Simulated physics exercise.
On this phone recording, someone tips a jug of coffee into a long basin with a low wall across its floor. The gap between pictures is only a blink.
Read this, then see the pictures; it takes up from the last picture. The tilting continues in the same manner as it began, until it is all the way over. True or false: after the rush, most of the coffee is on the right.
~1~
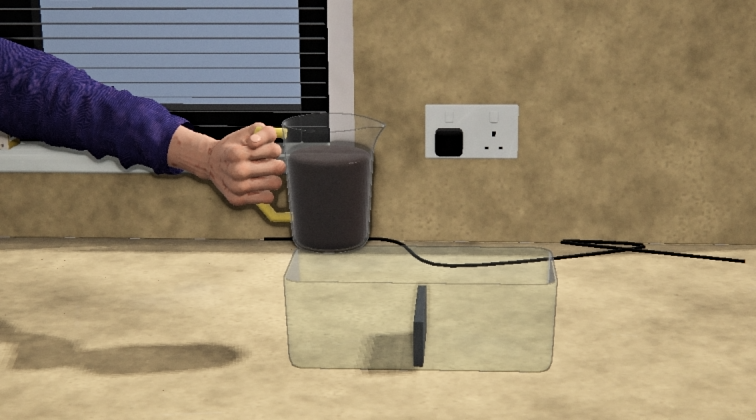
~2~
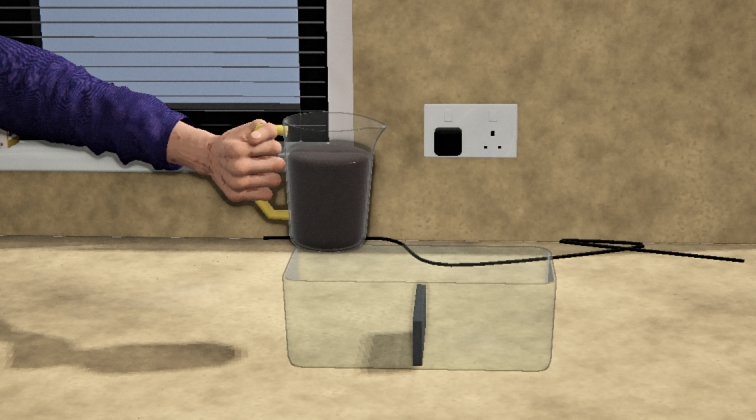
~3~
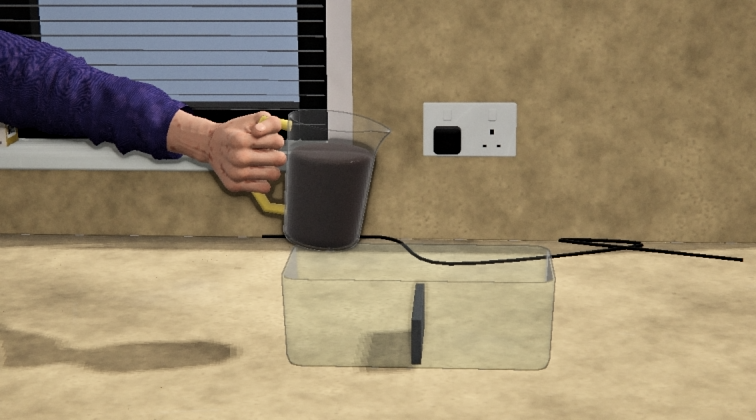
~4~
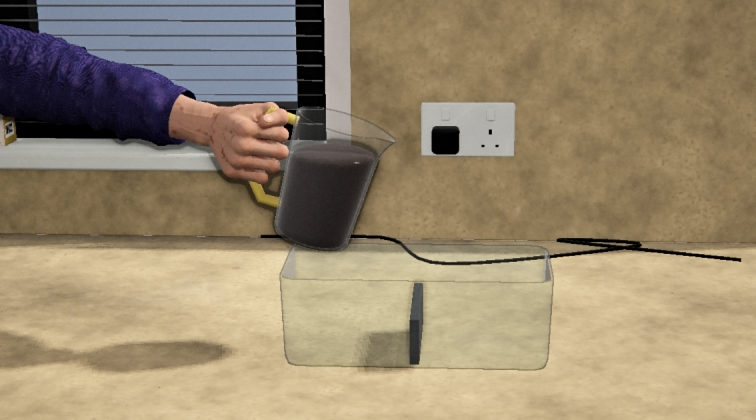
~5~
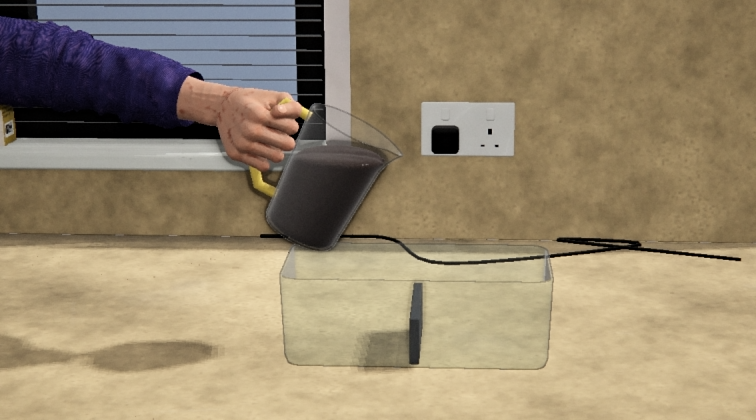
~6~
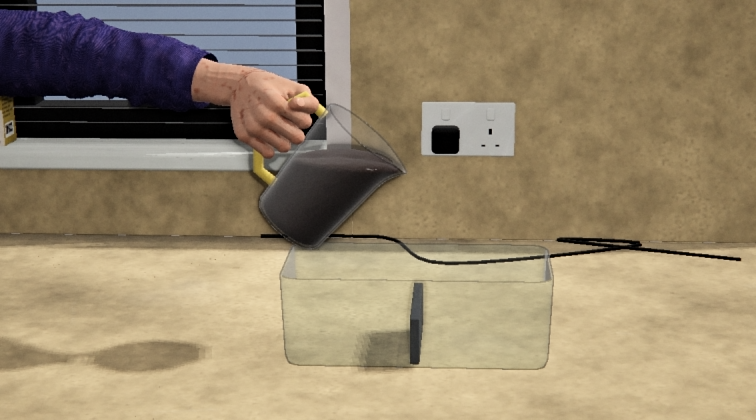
True.
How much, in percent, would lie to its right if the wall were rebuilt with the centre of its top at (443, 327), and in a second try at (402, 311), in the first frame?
The first one comes to 60 percent, while the second comes to 95 percent.
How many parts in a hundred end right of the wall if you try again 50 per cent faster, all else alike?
Close to 90 per cent.
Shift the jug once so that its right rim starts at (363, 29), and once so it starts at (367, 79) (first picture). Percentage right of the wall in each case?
First try: About 90 %; second try: About 90 %.
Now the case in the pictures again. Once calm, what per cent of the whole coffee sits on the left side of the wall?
That is roughly 10 percent of it.
A moment on, the tilt is 92° and 70 per cent is still to pour, 0 is left of the wall and 15 right of it.
Next, the tilt is 101° and 26 per cent is still to pour, 3 is left of the wall and 59 right of it.
Then the tilt is 101° and 6 per cent is still to pour, 6 is left of the wall and 85 right of it.
Later the tilt is 101° and 1 per cent is still to pour, 7 is left of the wall and 91 right of it.
Finally, 8 per cent lies left of the wall, 91 right of it and 1 outside.
